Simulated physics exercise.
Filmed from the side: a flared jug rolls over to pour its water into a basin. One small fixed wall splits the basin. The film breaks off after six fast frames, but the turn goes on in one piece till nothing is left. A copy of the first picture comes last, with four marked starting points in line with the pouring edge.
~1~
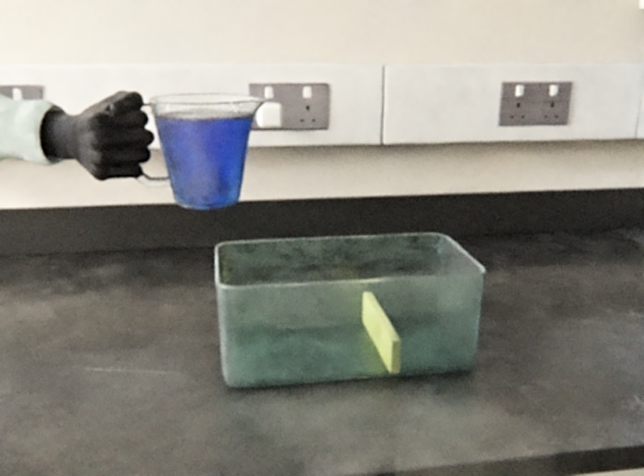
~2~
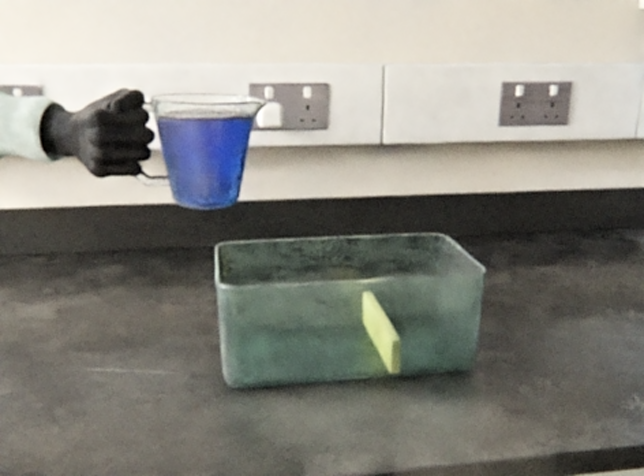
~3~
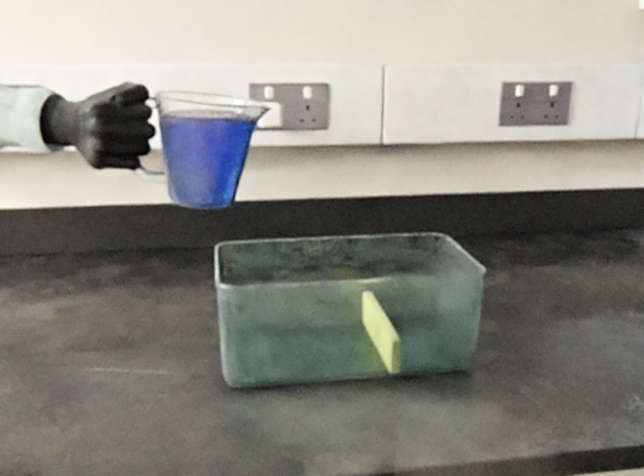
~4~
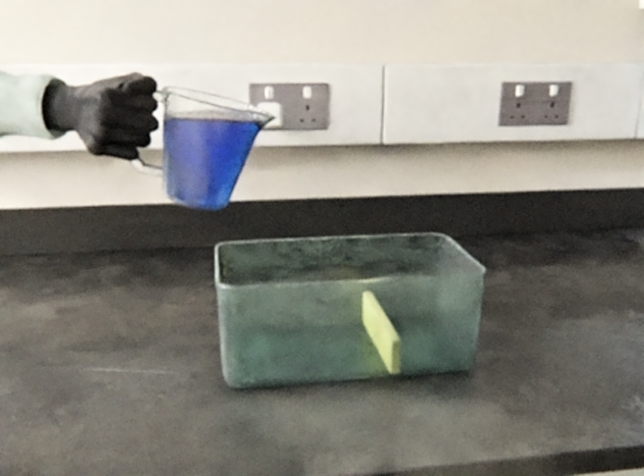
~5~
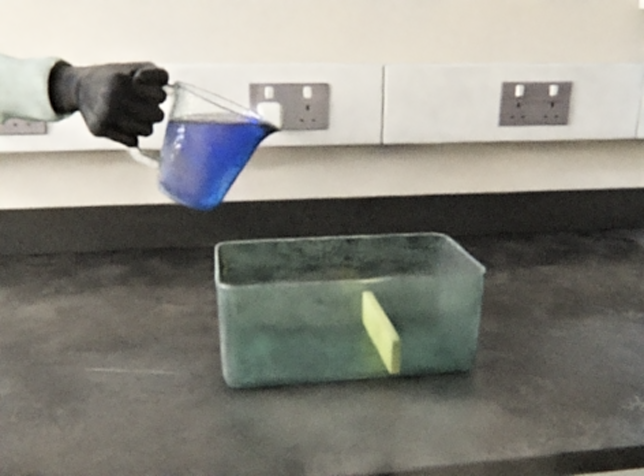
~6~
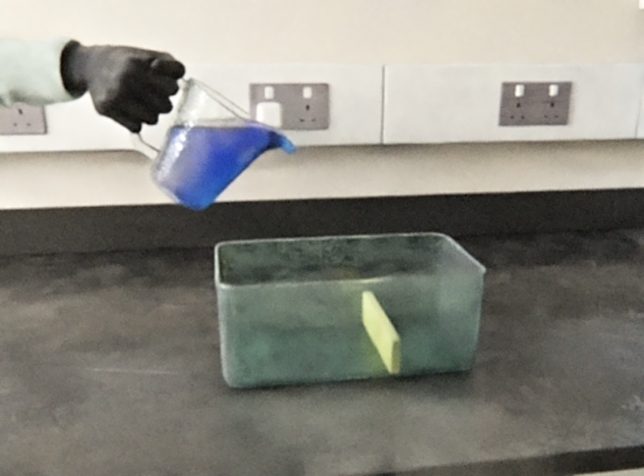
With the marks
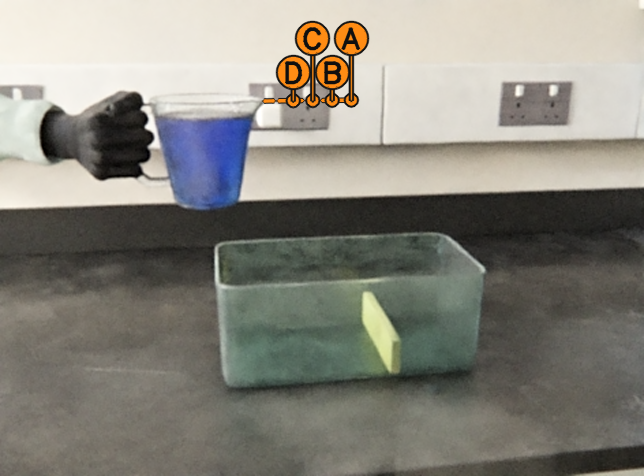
A jug of blue water, held by a black-gloved hand, tilts right until water reaches past its lip.
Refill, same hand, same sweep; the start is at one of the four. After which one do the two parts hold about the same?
Choose B.
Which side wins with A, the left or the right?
More ends on the right.
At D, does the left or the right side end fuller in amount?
More ends on the left.
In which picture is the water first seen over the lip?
In picture 6.
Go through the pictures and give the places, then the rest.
In the first frame, upright, lip at (264, 101); basin from (224, 384) to (474, 366); top of the wall at (380, 314); nothing has left yet.
In the second frame, upright, lip at (266, 102); nothing has left yet.
In the third frame, tipped about 6°, lip at (269, 108); nothing has left yet.
In the fourth frame, tipped about 14°, lip at (274, 117); nothing has left yet.
In the fifth frame, tipped about 24°, lip at (279, 129); nothing has left yet.
In the sixth frame, tipped about 36°, lip at (282, 145); water is over the lip, down to (289, 150).
On the marked copy, A at (351, 100); B at (332, 100); C at (312, 100); D at (293, 100).
For place A, about 21 % ends left of the wall and 78 % right of it.
For place B, about 49 % ends left of the wall and 50 % right of it.
For place C, about 76 % ends left of the wall and 23 % right of it.
For place D, about 91 % ends left of the wall and 6 % right of it; 3 % is lost outside.
